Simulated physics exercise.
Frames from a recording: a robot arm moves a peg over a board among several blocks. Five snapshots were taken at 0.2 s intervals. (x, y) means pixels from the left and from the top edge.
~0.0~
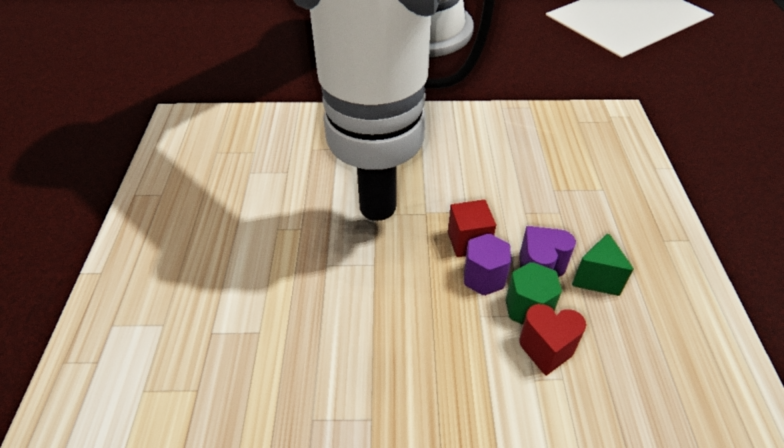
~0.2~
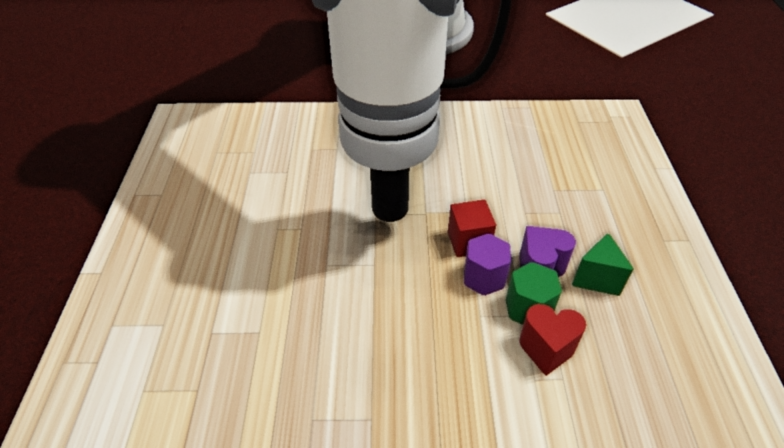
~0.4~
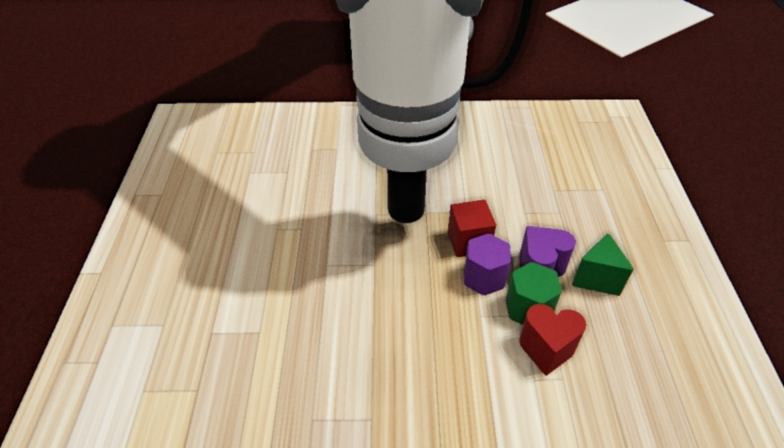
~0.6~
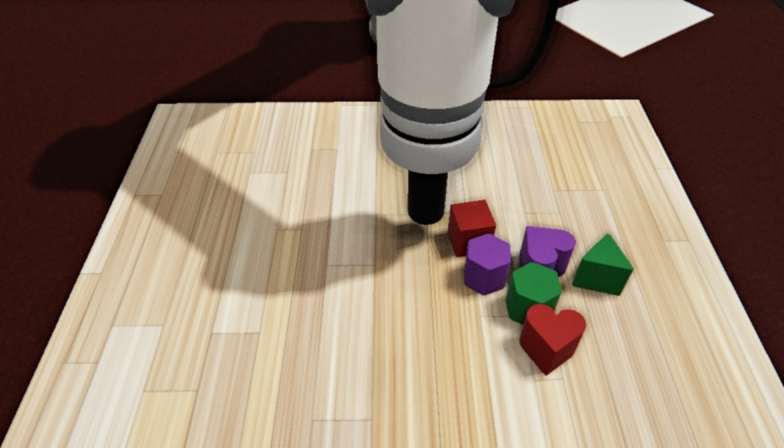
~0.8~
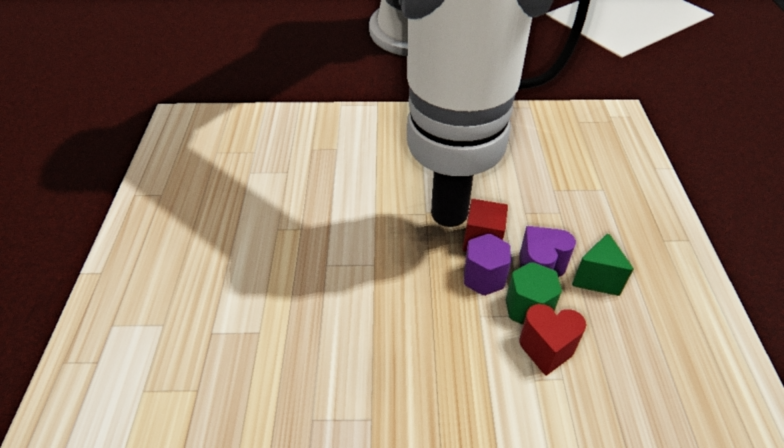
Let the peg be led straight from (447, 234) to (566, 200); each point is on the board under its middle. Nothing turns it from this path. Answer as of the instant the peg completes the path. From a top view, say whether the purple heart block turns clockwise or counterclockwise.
Watching from overhead, you'd notice the purple heart block rotating clockwise.
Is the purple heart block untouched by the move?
No, that is not what happens.
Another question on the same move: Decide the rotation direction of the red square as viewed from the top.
Direction: Clockwise.
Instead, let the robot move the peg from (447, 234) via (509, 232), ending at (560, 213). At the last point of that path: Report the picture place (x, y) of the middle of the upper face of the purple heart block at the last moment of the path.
I expect it at (576, 254).
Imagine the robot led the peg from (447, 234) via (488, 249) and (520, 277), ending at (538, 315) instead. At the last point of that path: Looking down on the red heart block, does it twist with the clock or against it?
Counterclockwise from above.
On the path given first. One third of the way, peg at (492, 204); red square at (526, 214), turned 45° clockwise; purple heart block at (555, 246).
Two thirds of the way, peg at (534, 193); red square at (541, 213), turned 65° clockwise; purple heart block at (560, 249), turned 20° clockwise.
At the end, peg at (572, 181); red square at (541, 213), turned 65° clockwise; purple hexagon not moved; purple heart block at (560, 249), turned 20° clockwise.
